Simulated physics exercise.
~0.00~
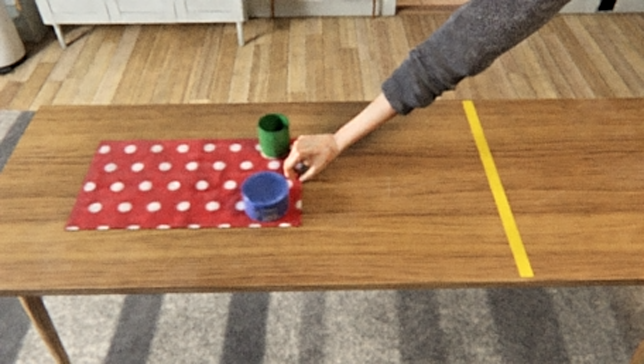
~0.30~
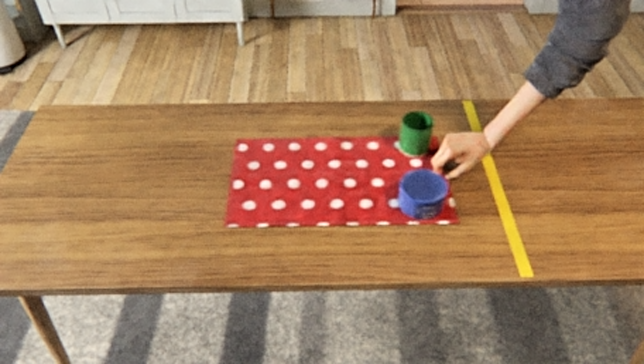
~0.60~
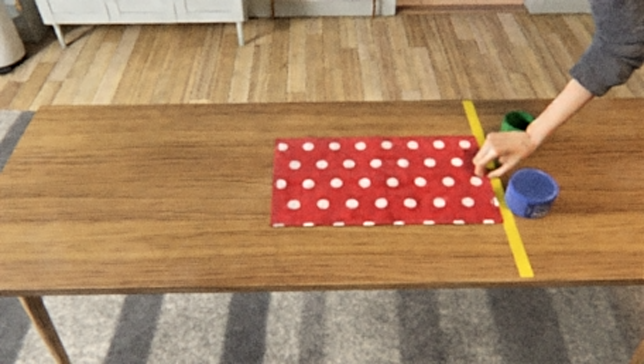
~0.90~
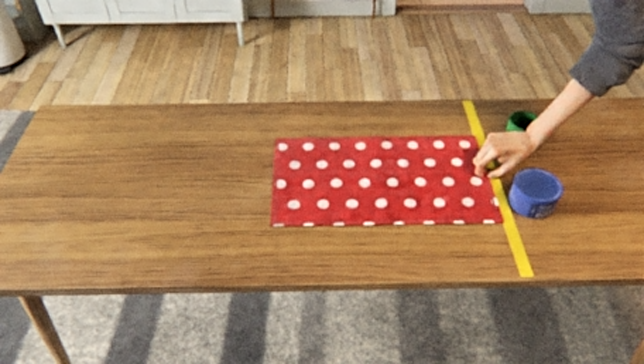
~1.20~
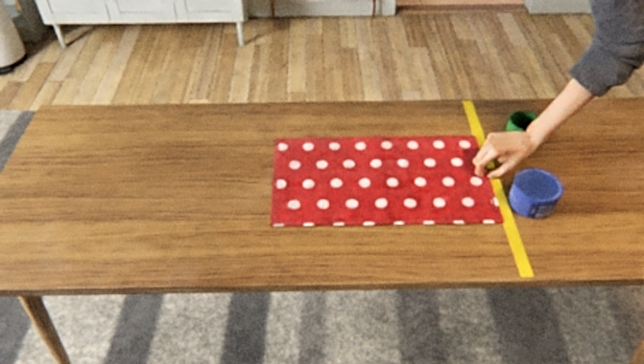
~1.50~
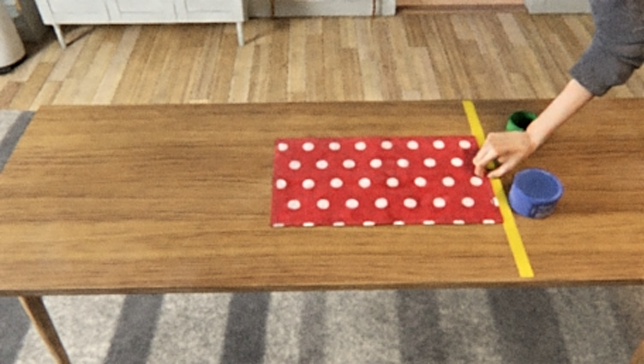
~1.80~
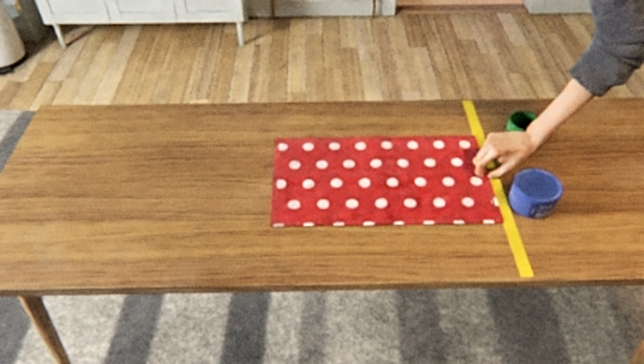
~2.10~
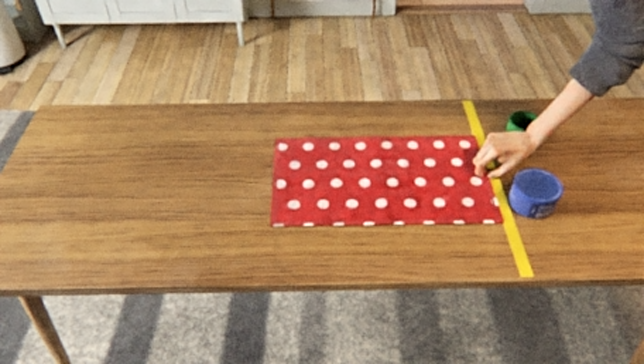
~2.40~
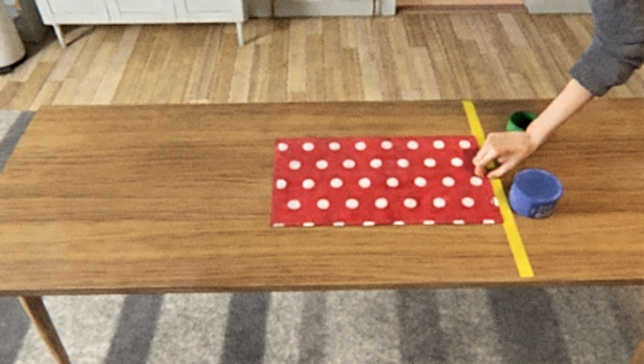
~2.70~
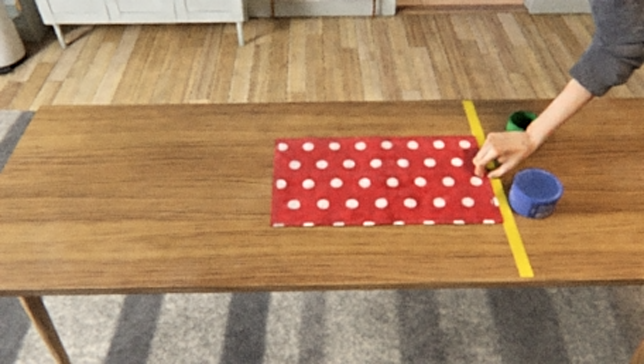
The video shows a hand pulling a red polka-dot cloth rightward across a wooden table with a green mug and a blue tub on it. The hand stops at the yellow tape, and both objects slide off the cloth's front edge, coming to rest beyond the tape.
